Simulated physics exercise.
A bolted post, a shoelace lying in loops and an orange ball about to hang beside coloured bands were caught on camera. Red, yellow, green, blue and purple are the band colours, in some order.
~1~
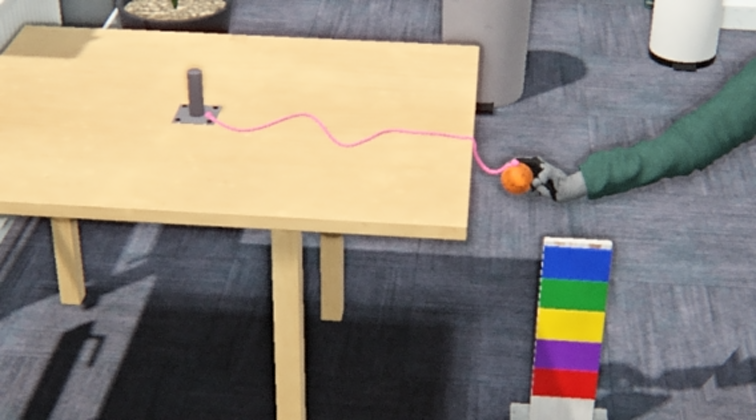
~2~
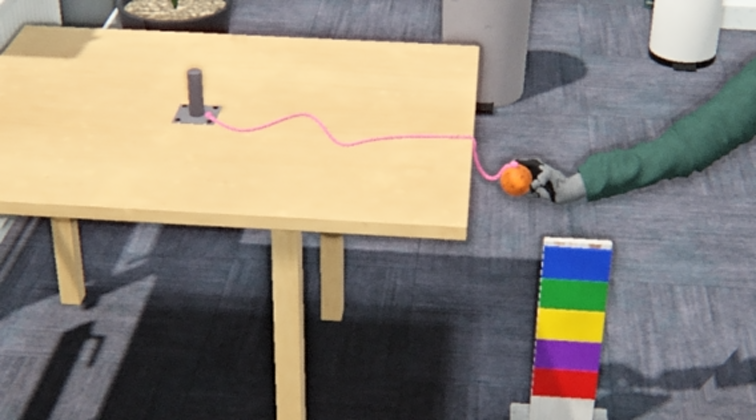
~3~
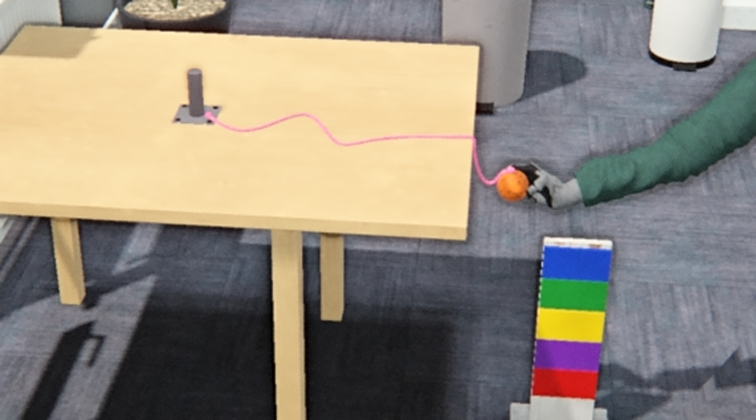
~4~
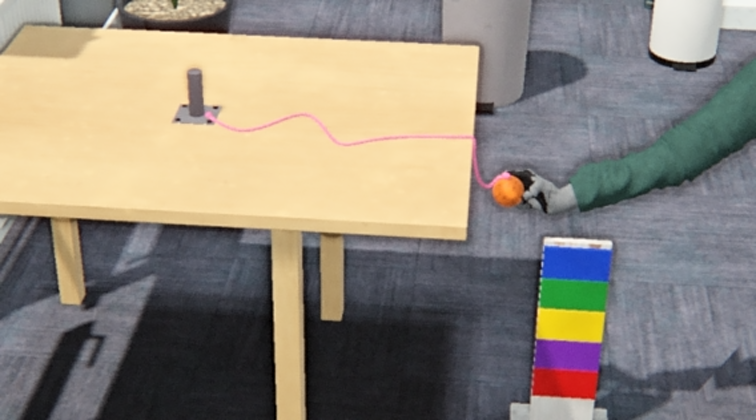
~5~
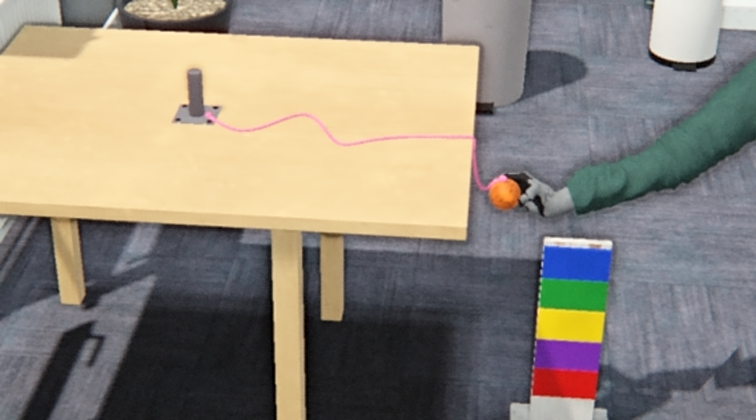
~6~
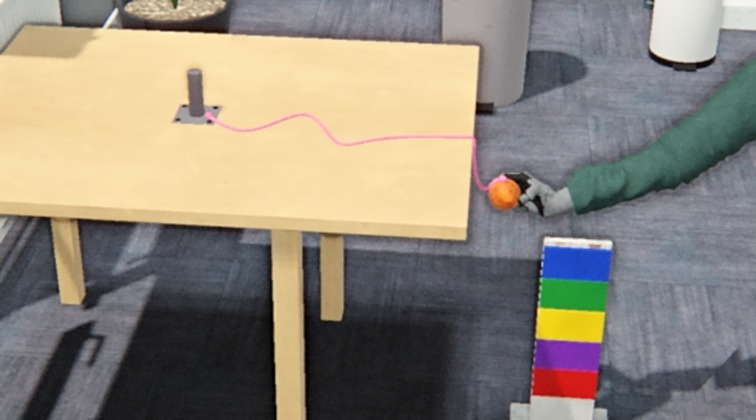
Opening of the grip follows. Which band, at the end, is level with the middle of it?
The middle is level with green.
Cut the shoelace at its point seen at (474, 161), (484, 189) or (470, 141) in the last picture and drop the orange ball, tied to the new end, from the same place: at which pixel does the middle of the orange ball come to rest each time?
The three cuts give roughly (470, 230), (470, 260) and (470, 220) respectively.
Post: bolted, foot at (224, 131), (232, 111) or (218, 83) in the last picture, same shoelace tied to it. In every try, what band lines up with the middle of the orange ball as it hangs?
In turn, yellow, then yellow, then green.
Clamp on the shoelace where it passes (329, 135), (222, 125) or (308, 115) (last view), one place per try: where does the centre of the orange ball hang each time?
Estimated pixels in sequence: (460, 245), (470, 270) and (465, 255).
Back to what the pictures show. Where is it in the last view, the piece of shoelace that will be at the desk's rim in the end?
Around (409, 137).
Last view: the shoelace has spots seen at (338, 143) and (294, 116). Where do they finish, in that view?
I'd say about (401, 132) for one and about (318, 125) for the other.
Soon after, ball near (456, 265); level with blue.
Then, ball near (480, 279); level with green.
At rest, ball near (473, 282); level with green. Its middle rests at the green band.
